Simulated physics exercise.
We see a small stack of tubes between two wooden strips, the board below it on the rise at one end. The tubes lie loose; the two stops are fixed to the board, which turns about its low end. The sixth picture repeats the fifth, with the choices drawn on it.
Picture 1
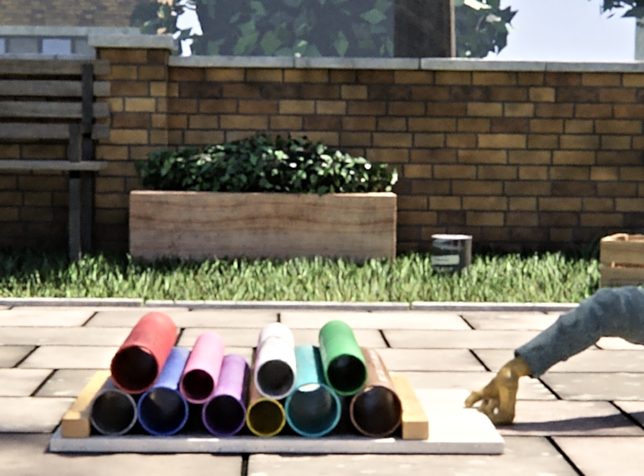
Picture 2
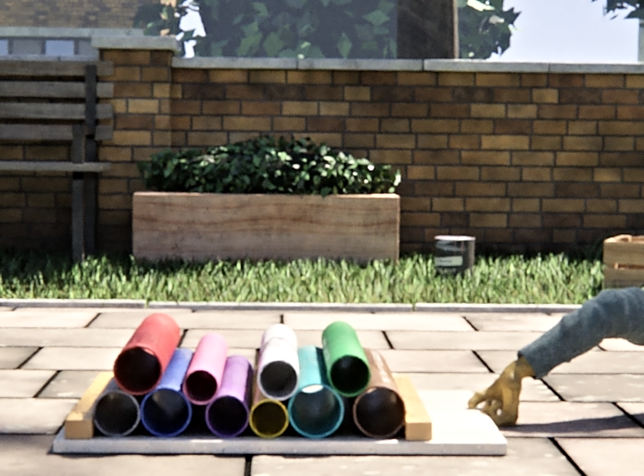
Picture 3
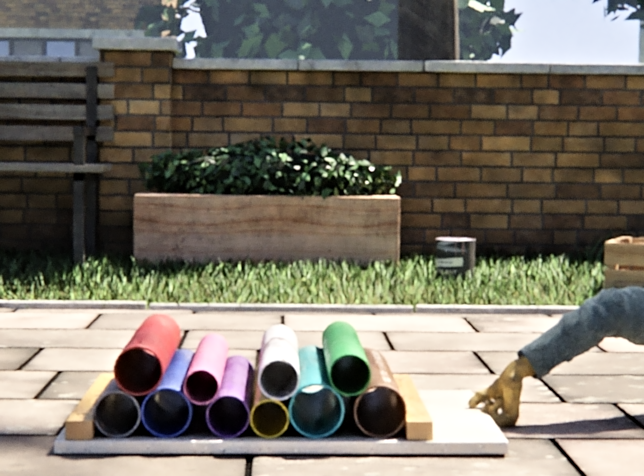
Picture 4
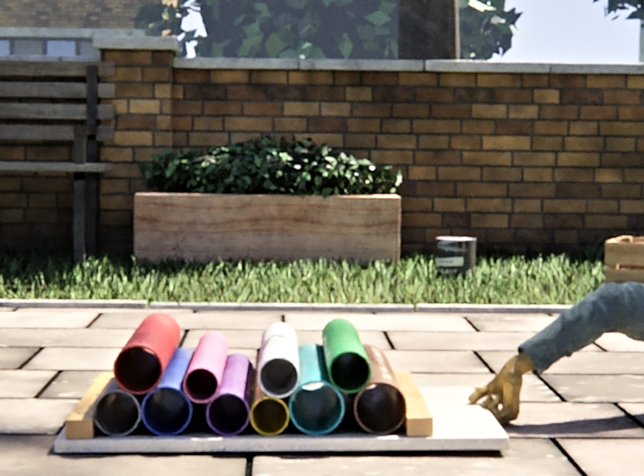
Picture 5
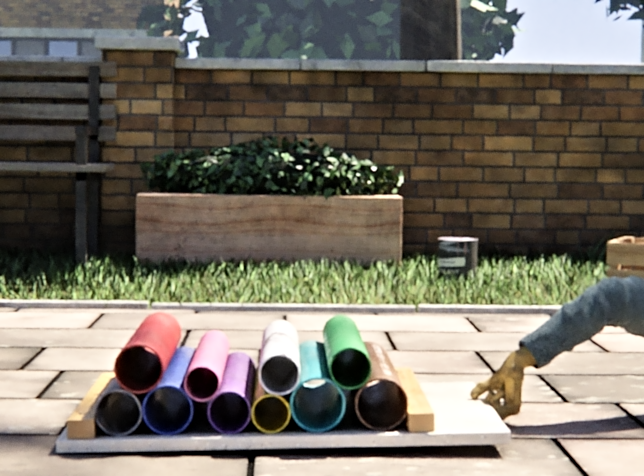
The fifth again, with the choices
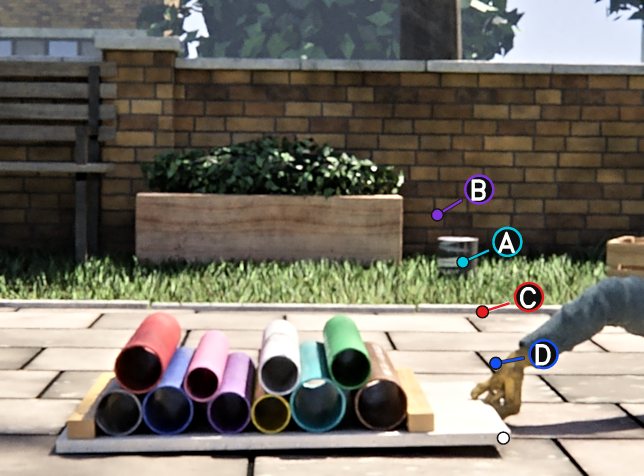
A gloved hand at the right grips the end of a pale board on a sunlit patio, with colourful tubes stacked loosely between two wooden strips. The hand then lifts that end very slightly, the board turning about its low left end, while the tubes keep their arrangement.
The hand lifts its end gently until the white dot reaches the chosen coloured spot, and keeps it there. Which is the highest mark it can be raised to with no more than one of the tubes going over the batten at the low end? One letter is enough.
B is the limit.
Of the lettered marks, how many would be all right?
Four of the four.
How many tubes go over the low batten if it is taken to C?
With C, none.
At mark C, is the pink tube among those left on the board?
The pink tube: Yes.
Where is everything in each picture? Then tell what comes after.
In the first picture, brown tube (377, 411); pink tube (198, 385); red tube (135, 369).
In the second picture, red tube (138, 370); green tube (349, 375).
In the third picture, board (282, 410); turquoise tube (317, 411); brown tube (380, 411); yellow tube (270, 419).
In the fourth picture, board (282, 407); grey tube (117, 413); blue tube (166, 411).
In the fifth picture, board (284, 406); grey tube (119, 412); blue tube (168, 410).
On the copy, A at (463, 262); B at (437, 215); C at (482, 312); D at (496, 363); the white dot at (503, 438).
On B. First, board at 18°.
Then, board at 32°.
Finally, board at 32°, one over the low batten (red).
By contrast, A none over the low batten; C none over the low batten; D none over the low batten.
